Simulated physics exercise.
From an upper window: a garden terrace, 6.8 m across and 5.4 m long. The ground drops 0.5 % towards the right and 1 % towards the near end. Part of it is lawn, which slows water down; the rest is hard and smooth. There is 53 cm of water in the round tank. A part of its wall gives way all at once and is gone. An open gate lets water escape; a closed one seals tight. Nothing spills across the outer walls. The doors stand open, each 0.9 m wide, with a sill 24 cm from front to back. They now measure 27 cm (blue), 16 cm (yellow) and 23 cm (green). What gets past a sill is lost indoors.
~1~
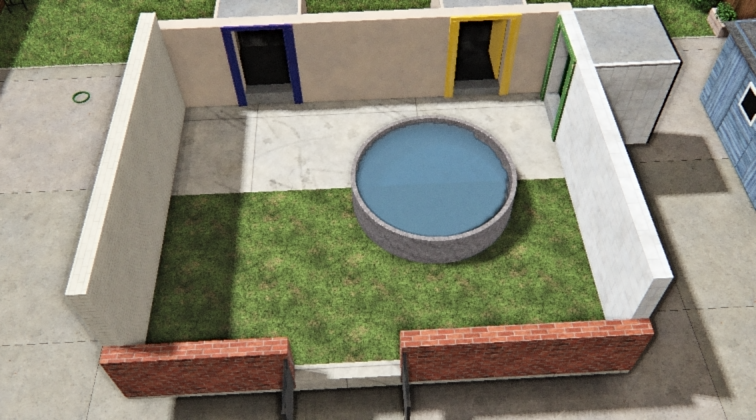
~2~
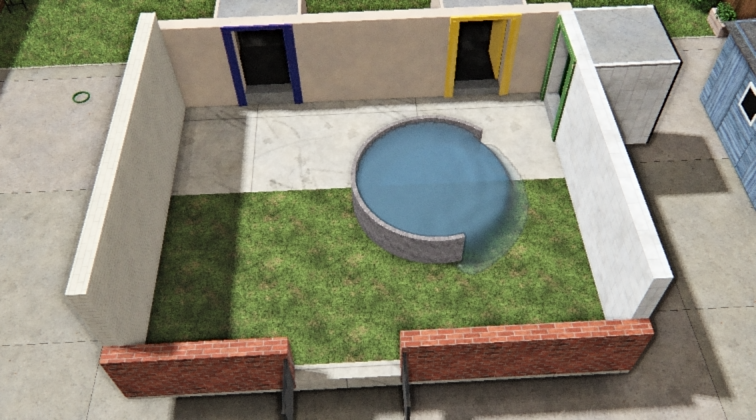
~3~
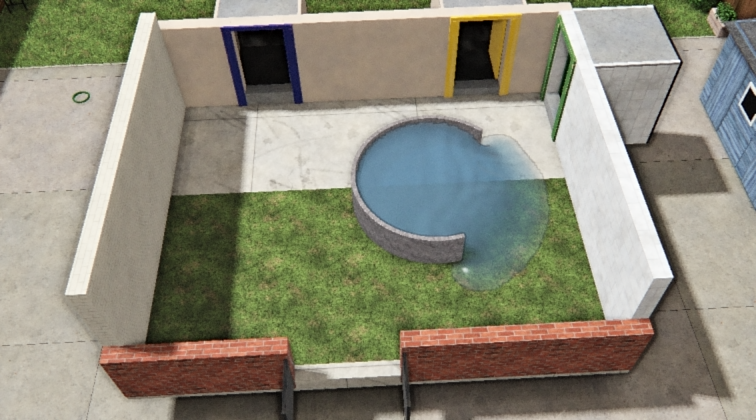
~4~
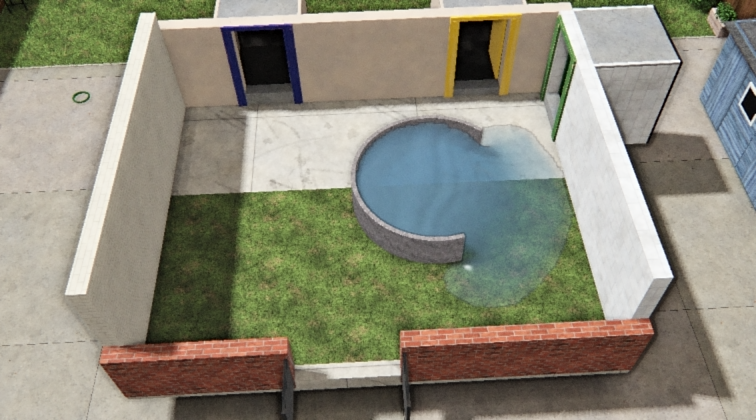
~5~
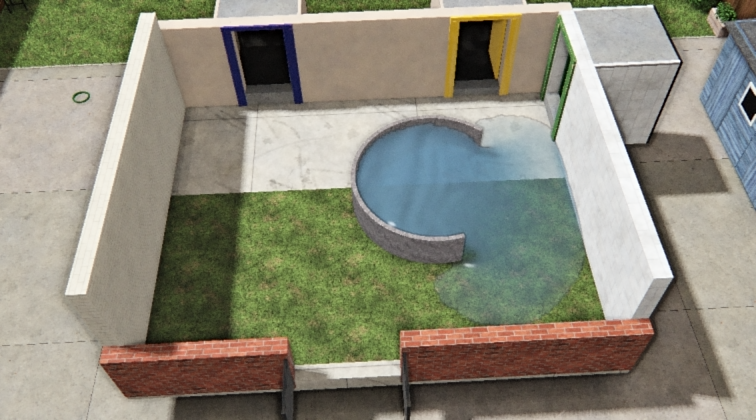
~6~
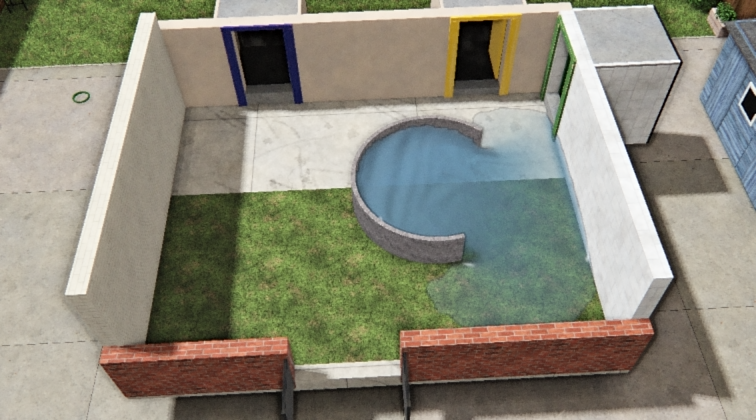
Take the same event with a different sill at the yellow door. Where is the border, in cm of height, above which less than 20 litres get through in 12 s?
Some 11.5 cm above the ground.
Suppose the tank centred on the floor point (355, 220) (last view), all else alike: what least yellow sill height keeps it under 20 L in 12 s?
Then roughly 10.0 cm.
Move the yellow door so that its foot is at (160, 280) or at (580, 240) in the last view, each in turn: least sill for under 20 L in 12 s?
About 6.0 and 27 cm.
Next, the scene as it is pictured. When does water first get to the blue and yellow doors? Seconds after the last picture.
Blue 3.2 s, yellow 0.6 s.
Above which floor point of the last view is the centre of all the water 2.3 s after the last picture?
At about (493, 223).
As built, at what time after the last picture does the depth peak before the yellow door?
Around 2.4 s.
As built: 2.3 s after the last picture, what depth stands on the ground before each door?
In cm: Blue 0, yellow 17, green 18.
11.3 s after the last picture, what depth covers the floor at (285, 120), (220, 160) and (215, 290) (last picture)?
Roughly 5, 5 and 8 cm, in turn.
Then, 0.7 s after the last picture water covers 25 % of the floor, deepest (39 cm) near (605, 348); 3 cm at the yellow door, 0 litres in over its 16 cm sill.
Then, 2.3 s after the last picture water covers 40 % of the floor, deepest (35 cm) near (605, 348); 17 cm at the yellow door, 0 litres in over its 16 cm sill.
Then, 11.3 s after the last picture water covers 95 % of the floor, deepest (11 cm) near (596, 315); 4 cm at the yellow door, 3 litres in over its 16 cm sill.
At the yellow door as built, the water peaked near 17 cm, 2.3 s after the last picture.
Run again over the same 12 s with other heights there, 34 litres in over 9.5 cm, 11 litres over 13 cm. The limit of 20 litres is kept from about 11.5 cm up.
